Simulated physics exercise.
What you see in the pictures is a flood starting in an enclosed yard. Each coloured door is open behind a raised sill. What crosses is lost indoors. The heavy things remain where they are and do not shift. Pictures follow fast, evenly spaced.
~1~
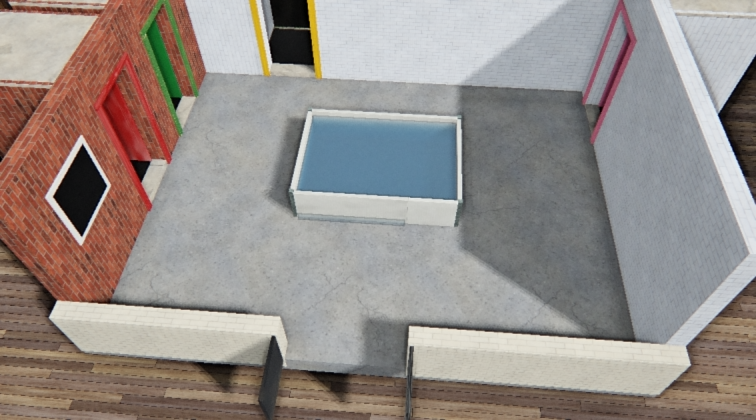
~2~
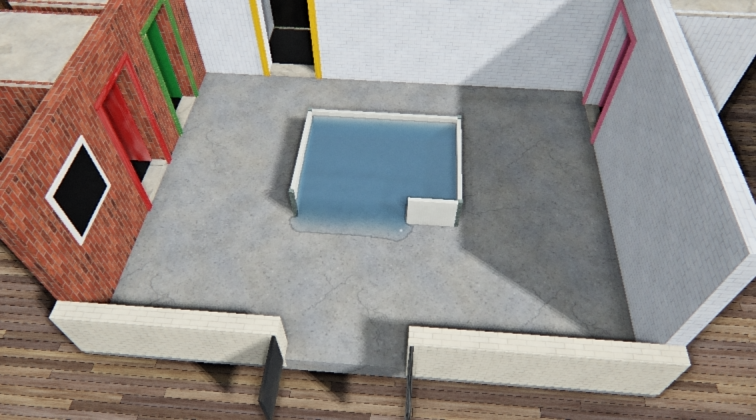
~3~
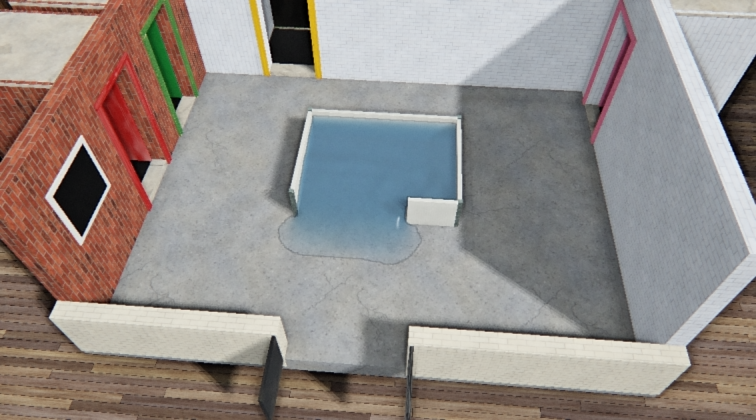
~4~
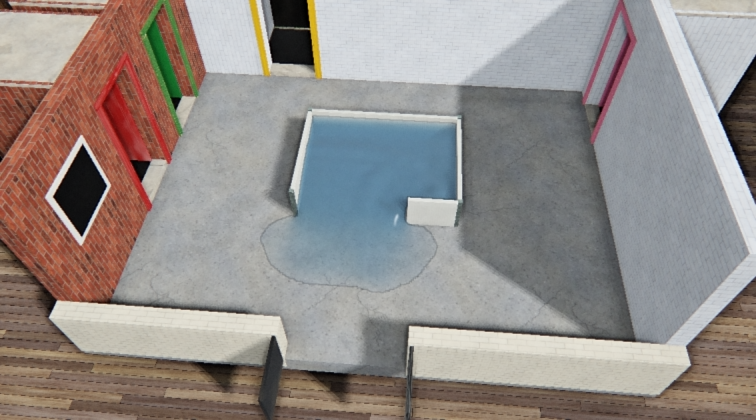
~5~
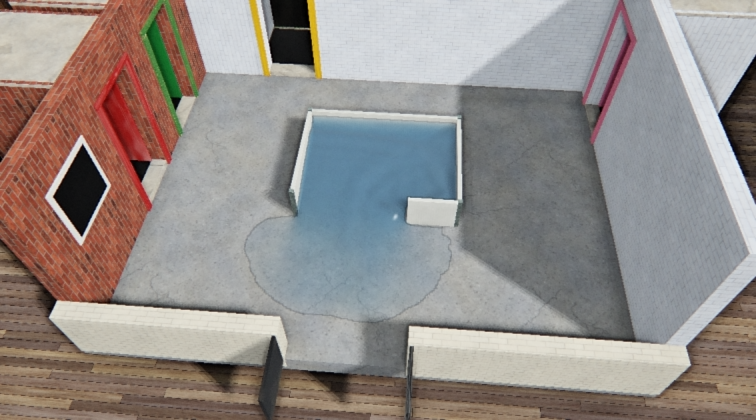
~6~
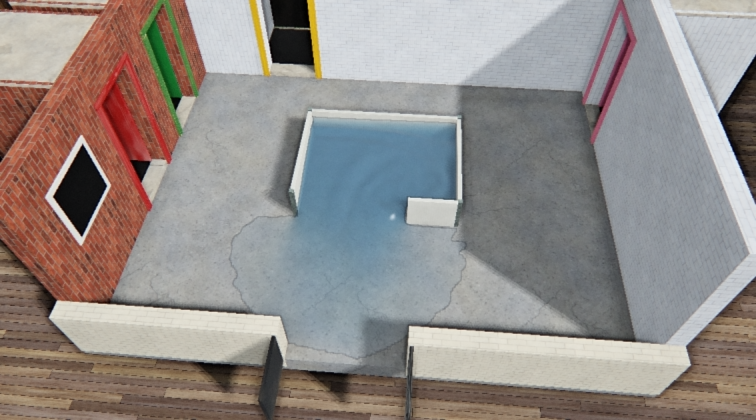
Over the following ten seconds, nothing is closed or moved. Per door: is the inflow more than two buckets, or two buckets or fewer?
Yellow door - two or fewer; green door - two or fewer; pink door - two or fewer; red door - two or fewer.
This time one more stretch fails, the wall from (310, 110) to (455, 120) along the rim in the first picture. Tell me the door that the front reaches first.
The yellow-painted one.
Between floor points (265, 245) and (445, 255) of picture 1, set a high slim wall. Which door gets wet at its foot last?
Observed: The yellow door.
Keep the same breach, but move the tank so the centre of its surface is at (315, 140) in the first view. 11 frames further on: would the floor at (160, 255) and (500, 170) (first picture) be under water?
One after the other: Reached, untouched.
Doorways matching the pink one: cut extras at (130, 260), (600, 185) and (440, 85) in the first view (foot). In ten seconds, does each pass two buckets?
In the listed order: Tops the limit, stays within it, stays within it.
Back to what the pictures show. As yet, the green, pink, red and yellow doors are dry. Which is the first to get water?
The answer here is the red door.
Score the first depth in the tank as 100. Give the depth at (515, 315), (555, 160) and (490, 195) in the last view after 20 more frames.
In the order asked, some 4, 0 and 0 in a hundred.
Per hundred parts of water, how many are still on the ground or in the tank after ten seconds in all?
It comes to roughly 54 per cent.
A moment on, water covers 20 % of the floor; the yellow door not reached, the green door not reached, the pink door not reached, the red door not reached.
Next, water covers 25 % of the floor; the yellow door not reached, the green door not reached, the pink door not reached, the red door not reached.
Then, water covers 35 % of the floor; the yellow door not reached, the green door not reached, the pink door not reached, the red door wet at the sill, nothing in.
Later, water covers 65 % of the floor; the yellow door wet at the sill, nothing in, the green door wet at the sill, nothing in, the pink door not reached, the red door wet at the sill, nothing in.
In the end, water covers 90 % of the floor; the yellow door wet at the sill, nothing in, the green door wet at the sill, nothing in, the pink door wet at the sill, nothing in, the red door wet at the sill, nothing in.
